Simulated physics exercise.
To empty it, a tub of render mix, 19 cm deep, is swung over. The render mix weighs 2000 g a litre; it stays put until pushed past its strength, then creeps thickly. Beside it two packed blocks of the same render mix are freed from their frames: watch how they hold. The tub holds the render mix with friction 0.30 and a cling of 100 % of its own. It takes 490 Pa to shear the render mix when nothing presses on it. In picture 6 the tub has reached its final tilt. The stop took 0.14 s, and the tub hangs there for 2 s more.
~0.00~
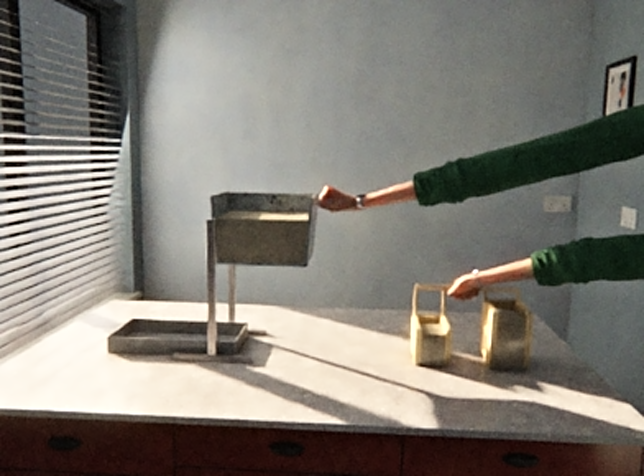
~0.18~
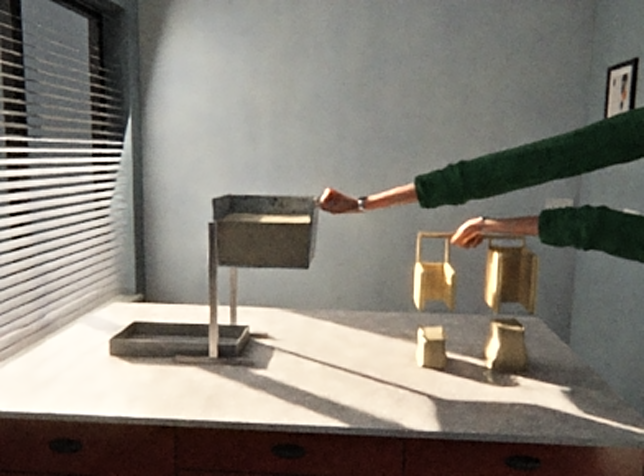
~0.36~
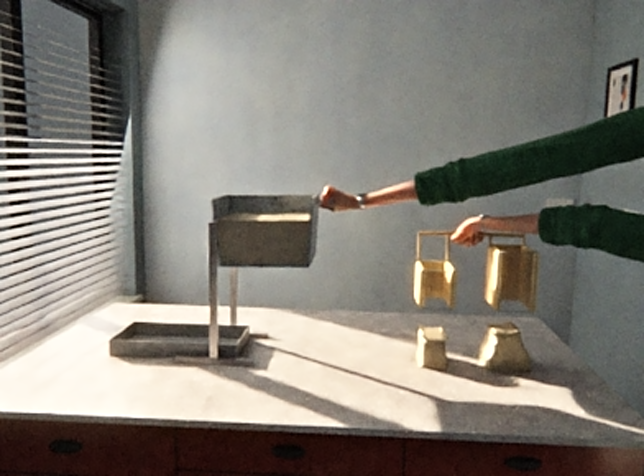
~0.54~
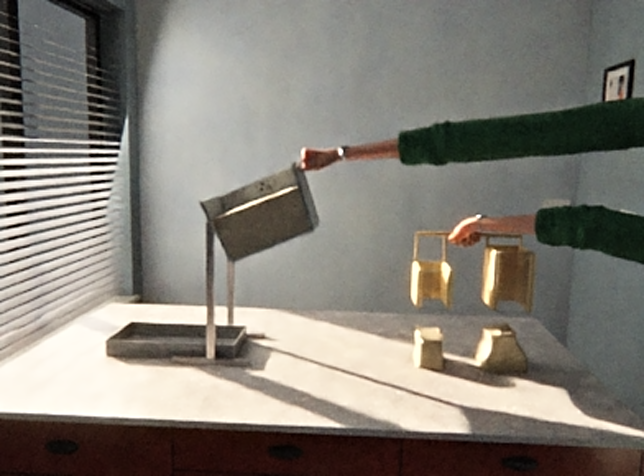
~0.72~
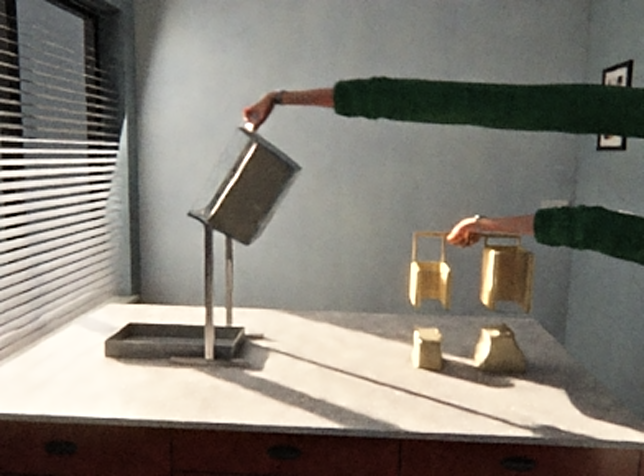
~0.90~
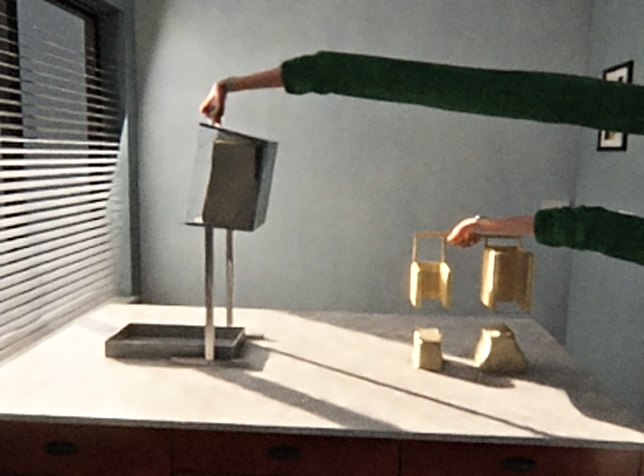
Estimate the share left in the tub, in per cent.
The share left in the tub is near 55 %.
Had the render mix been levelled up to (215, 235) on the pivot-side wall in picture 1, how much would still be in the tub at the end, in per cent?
Then about 90 %.
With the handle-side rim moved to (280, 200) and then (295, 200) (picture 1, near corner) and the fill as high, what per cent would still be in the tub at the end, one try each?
In that order: 100 %, 75 %.
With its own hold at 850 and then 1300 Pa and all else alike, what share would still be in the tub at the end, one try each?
In turn about 100 %, 100 %.
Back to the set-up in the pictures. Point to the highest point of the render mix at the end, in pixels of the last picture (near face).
At about (243, 187).
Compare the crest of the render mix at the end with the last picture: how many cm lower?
Some 13 cm.
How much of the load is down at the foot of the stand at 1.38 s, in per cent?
Some 2 per cent.
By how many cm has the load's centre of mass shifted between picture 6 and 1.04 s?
Some 5 cm.
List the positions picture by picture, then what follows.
In the first frame, handle-side rim at (310, 199), tilt 0 degrees; highest point of the render mix at (305, 219); test blocks 9.5 cm, 15 cm high (left to right).
In the second frame, handle-side rim at (312, 202), tilt 0 degrees; highest point of the render mix at (306, 222); test blocks 9.4 cm, 13 cm high (left to right).
In the third frame, handle-side rim at (311, 199), tilt 2 degrees; highest point of the render mix at (308, 220); test blocks 9.3 cm, 12 cm high (left to right).
In the fourth frame, handle-side rim at (291, 165), tilt 23 degrees; highest point of the render mix at (297, 189); test blocks 9.3 cm, 11 cm high (left to right).
In the fifth frame, handle-side rim at (238, 129), tilt 59 degrees; highest point of the render mix at (258, 146); test blocks 9.3 cm, 11 cm high (left to right).
In the sixth frame, handle-side rim at (200, 126), tilt 81 degrees; highest point of the render mix at (217, 142); test blocks 9.3 cm, 11 cm high (left to right).
By 1.04 s, the tub is at 81 degrees and holds 96 %.
By 1.21 s, the tub is at 81 degrees and holds 67 %.
By 1.38 s, the tub is at 81 degrees and holds 57 %.
By 1.55 s, the tub is at 81 degrees and holds 56 %.
By 2.90 s, at the end, the tub is at 81 degrees and holds 55 %.
